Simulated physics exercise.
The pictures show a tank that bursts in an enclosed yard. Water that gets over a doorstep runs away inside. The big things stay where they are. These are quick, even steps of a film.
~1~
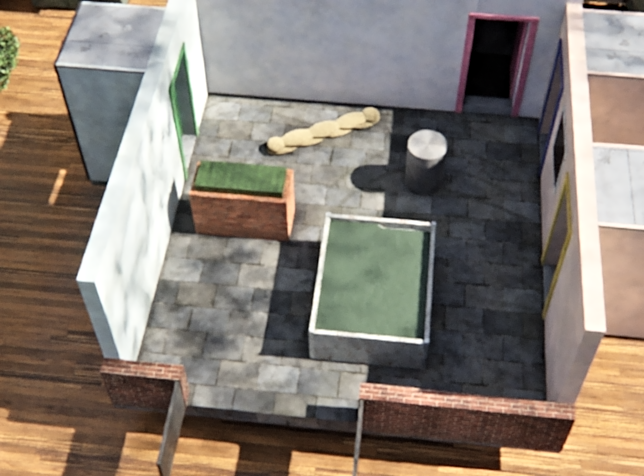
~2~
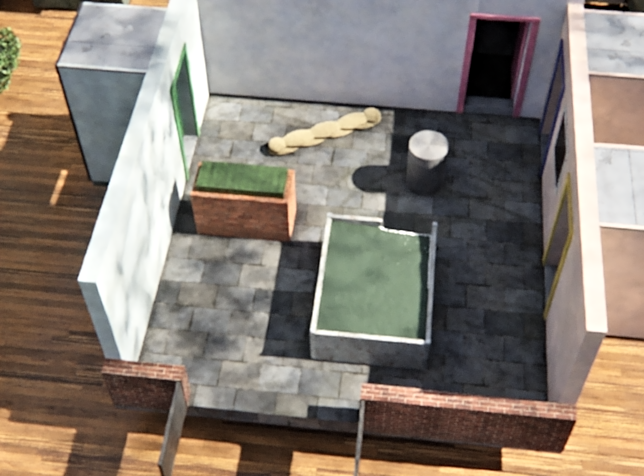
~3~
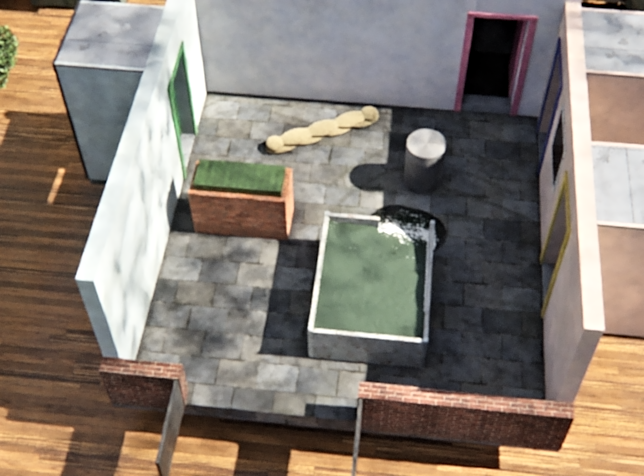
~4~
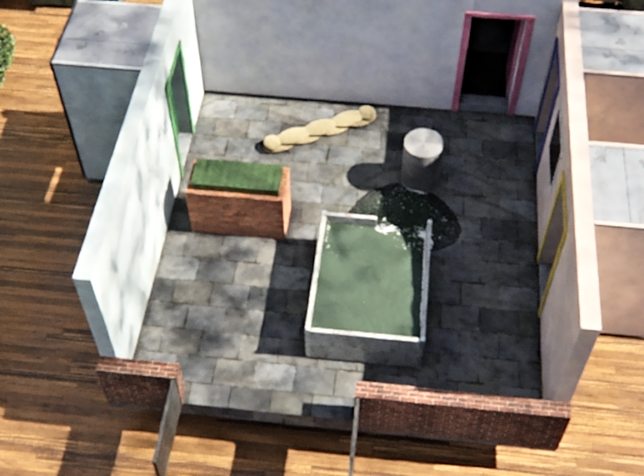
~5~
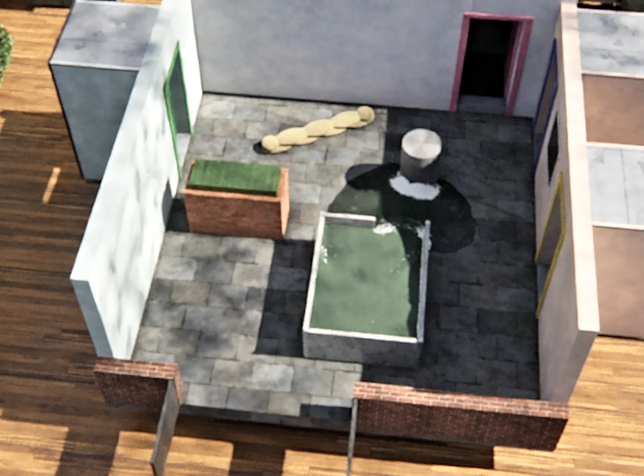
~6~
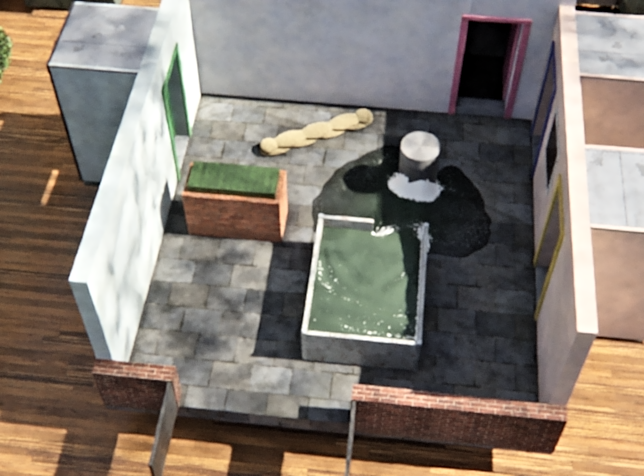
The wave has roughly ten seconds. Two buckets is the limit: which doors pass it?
One by one: The blue door takes more than that; the yellow door stays under that; the green door takes more than that; the pink door stays under that.
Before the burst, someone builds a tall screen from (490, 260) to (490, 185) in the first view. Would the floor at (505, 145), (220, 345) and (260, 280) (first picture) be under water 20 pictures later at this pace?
In turn: Wet, not flooded, dry.
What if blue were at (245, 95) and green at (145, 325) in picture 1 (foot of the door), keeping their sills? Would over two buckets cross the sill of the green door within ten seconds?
In short: Green door is under.
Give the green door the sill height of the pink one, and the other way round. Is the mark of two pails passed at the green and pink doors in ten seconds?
In short: Green door lets less in; pink door passes that mark.
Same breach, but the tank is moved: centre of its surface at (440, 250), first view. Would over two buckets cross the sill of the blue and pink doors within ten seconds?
In short: Blue door passes that mark; pink door floods.
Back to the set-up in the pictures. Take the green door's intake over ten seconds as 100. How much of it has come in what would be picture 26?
Close to 0 %.
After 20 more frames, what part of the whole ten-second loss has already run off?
Roughly 30 per cent.
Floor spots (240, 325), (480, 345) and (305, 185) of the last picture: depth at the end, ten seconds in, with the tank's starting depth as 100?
In that order: 2, 6 and 6 per cent.
A moment on, water covers 25 % of the floor; the blue door wet at the sill, nothing in, the yellow door not reached, the green door not reached, the pink door not reached.
Next, water covers 30 % of the floor; the blue door over two buckets in, the yellow door not reached, the green door not reached, the pink door wet at the sill, nothing in.
Then, water covers 45 % of the floor; the blue door far over two buckets in, the yellow door wet at the sill, nothing in, the green door wet at the sill, nothing in, the pink door wet at the sill, nothing in.
Later, water covers 65 % of the floor; the blue door far over two buckets in, the yellow door wet at the sill, nothing in, the green door under two buckets in, the pink door wet at the sill, nothing in.
In the end, water covers 90 % of the floor; the blue door far over two buckets in, the yellow door wet at the sill, nothing in, the green door over two buckets in, the pink door wet at the sill, nothing in.
